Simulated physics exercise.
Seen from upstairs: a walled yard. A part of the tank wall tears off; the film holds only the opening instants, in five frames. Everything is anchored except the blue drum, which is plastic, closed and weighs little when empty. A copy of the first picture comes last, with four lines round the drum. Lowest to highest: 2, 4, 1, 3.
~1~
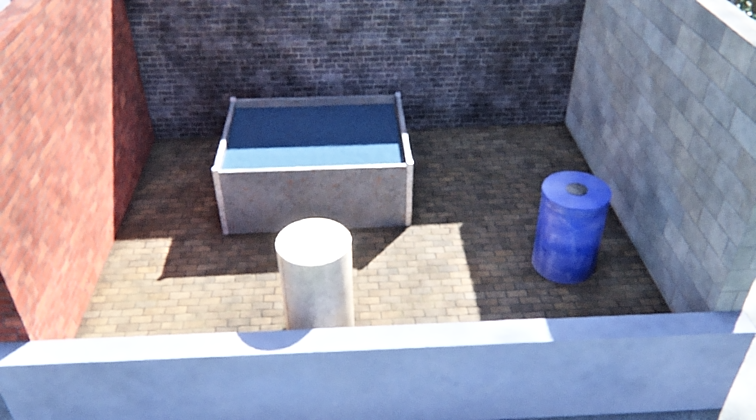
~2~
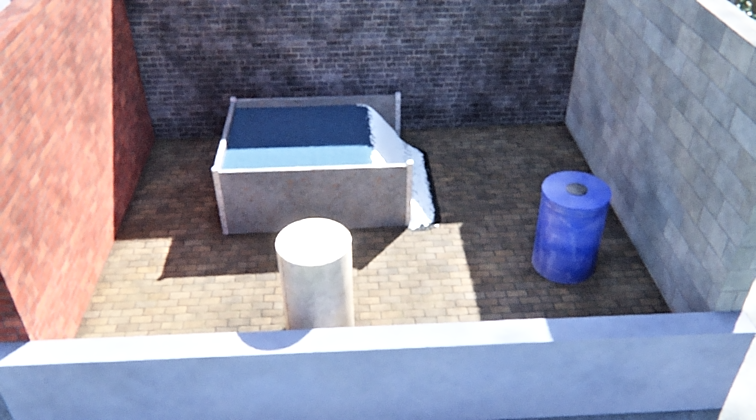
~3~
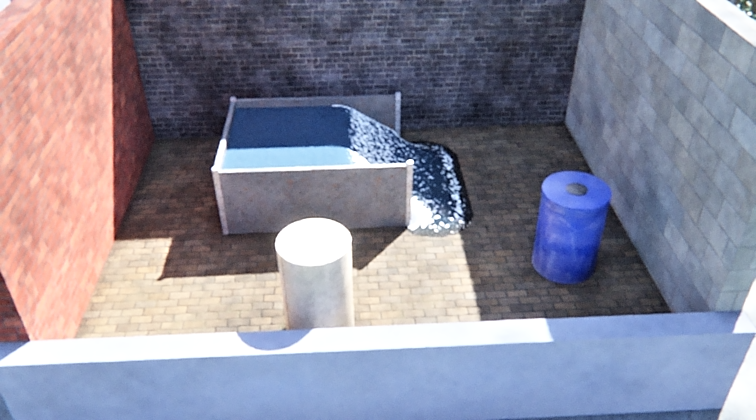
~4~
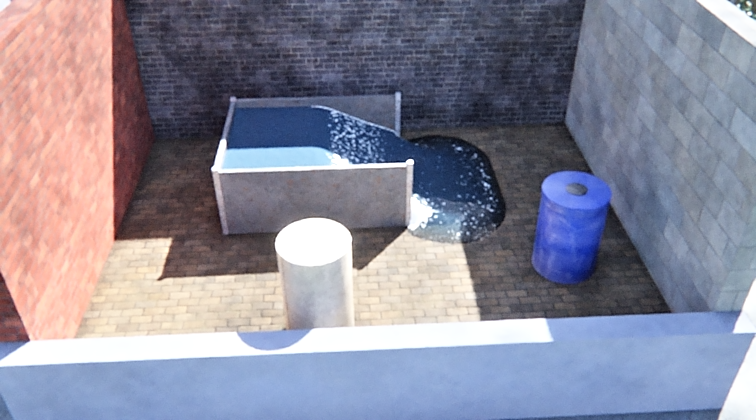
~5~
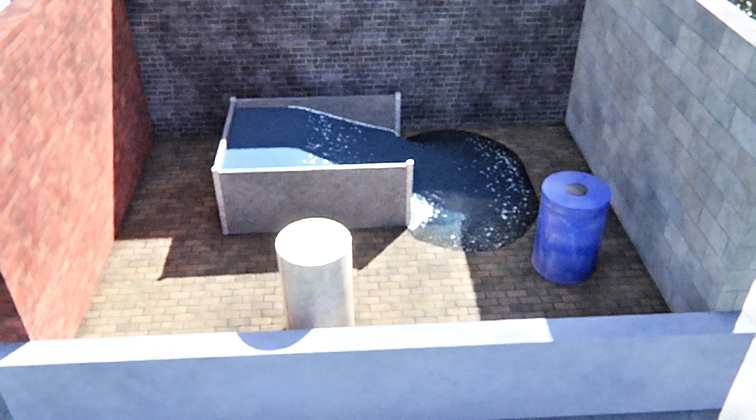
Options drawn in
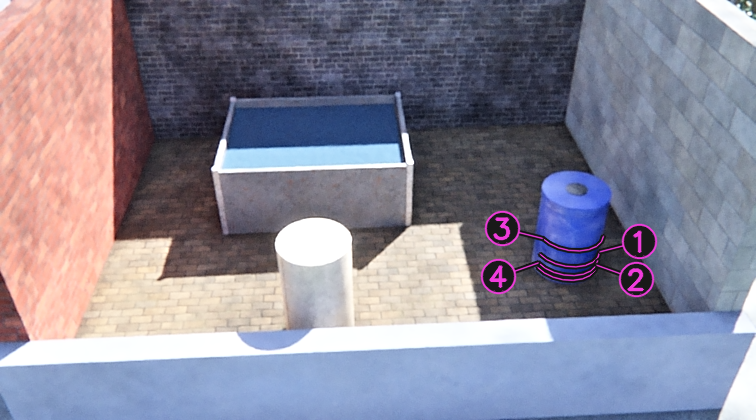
A big square tank full of water stood in a walled yard, then its right side opened and water poured out, spreading across the brick ground towards a blue drum that stayed still.
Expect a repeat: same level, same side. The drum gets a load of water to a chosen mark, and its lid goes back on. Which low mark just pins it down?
I would pick level 3.
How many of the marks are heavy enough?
One.
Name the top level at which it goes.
Here it is level 1.
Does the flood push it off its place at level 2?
Yes, that goes wrong.
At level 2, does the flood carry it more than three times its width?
Yes.
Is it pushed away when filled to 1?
Yes, it does.
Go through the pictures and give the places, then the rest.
Lid of the blue drum at (578, 190); tank full, its middle at (315, 136), in the first frame.
In the second frame, 3 % of the ground under water, its edge towards the drum at (425, 223).
In the third frame, 6 % of the ground under water, its edge towards the drum at (465, 215).
In the fourth frame, 11 % of the ground under water, its edge towards the drum at (482, 233).
Lid of the blue drum at (578, 190); 16 % of the ground under water, its edge towards the drum at (513, 231), in the fifth frame.
In magenta, 1 at (576, 266); 2 at (573, 280); 3 at (579, 250); 4 at (574, 275); from the bottom up 2, 4, 1, 3.
Choosing 1, it is pushed about half its own width away.
Choosing 2, it is pushed about 4 times its own width away.
Choosing 3, it does not move.
Choosing 4, it is pushed about 3 times its own width away.
